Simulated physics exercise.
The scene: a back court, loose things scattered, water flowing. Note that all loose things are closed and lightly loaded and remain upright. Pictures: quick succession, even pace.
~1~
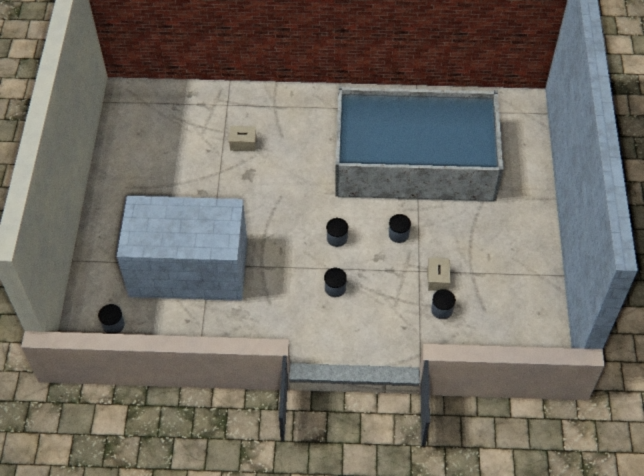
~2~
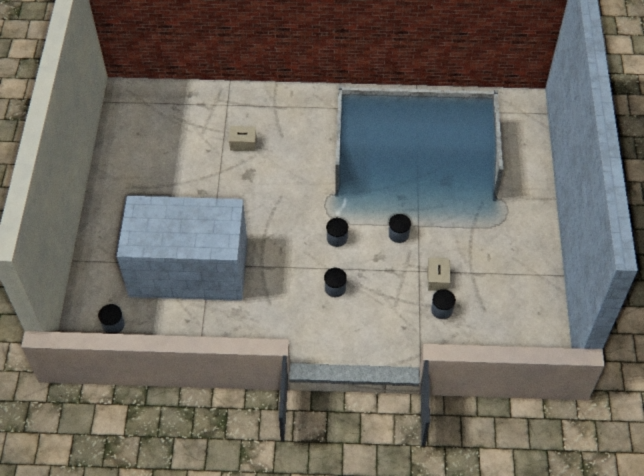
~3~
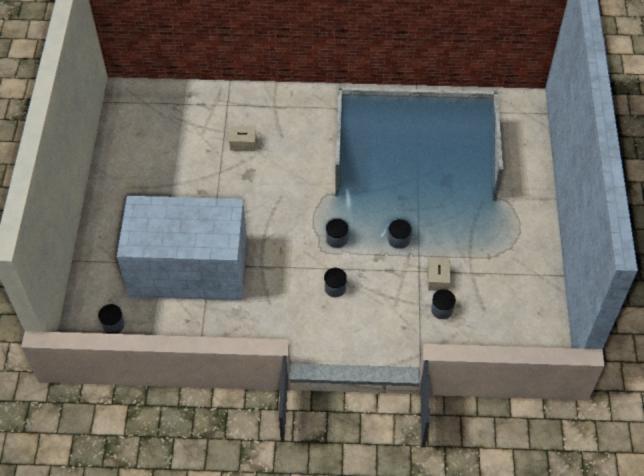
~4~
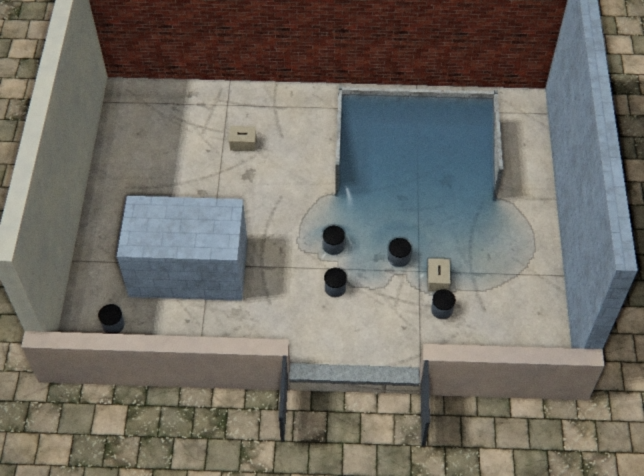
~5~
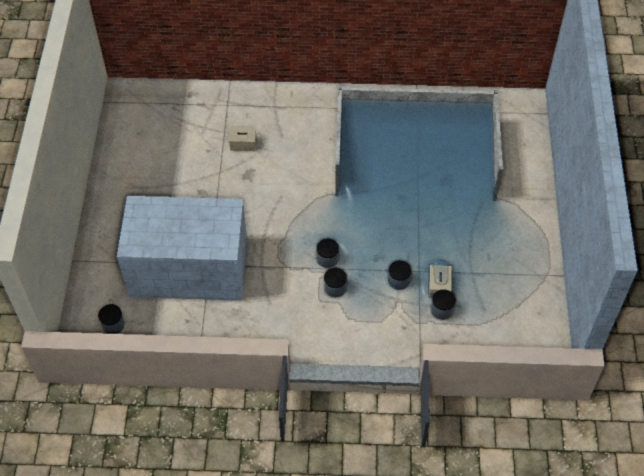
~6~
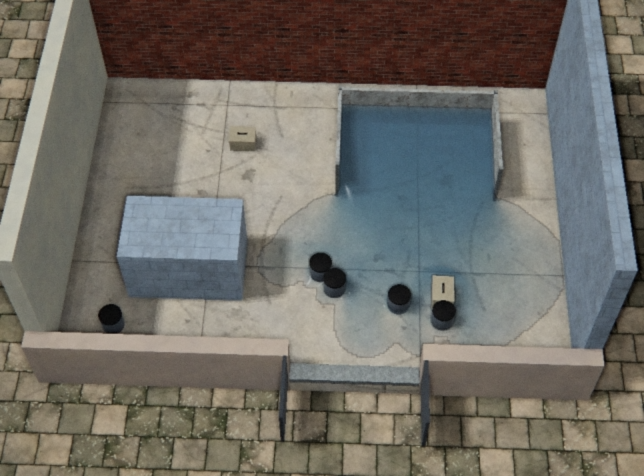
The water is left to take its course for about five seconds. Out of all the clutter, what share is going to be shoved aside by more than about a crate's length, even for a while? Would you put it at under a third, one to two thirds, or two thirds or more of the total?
Two thirds upward.
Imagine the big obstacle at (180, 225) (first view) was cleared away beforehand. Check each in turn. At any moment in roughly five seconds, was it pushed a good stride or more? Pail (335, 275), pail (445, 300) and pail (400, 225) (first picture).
One by one: Cleared the mark; cleared the mark; cleared the mark.
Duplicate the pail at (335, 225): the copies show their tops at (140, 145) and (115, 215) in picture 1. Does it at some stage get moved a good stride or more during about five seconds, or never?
Going by the order given: Stays in place, stays in place.
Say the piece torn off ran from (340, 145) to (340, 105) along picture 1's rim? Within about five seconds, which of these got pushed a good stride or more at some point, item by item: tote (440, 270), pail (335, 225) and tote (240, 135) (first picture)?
Object by object: Less than that, less than that, displaced that much.
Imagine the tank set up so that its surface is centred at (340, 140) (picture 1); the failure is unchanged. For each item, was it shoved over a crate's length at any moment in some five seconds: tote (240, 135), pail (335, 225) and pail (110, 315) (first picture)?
One after the other: No, that far or more, pushed that far.
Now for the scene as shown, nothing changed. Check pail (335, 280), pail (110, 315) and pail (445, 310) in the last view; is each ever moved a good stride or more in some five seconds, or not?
The first one traveled far, the second stayed within range and the third traveled far.
A moment on, 5 of 7 are well off their spots; 0 afloat.
Next, 5 of 7 are well off their spots; 2 afloat.
Later, 5 of 7 are well off their spots; 2 afloat.
In the end, 5 of 7 are well off their spots, and 5 have been at some point; 0 afloat.
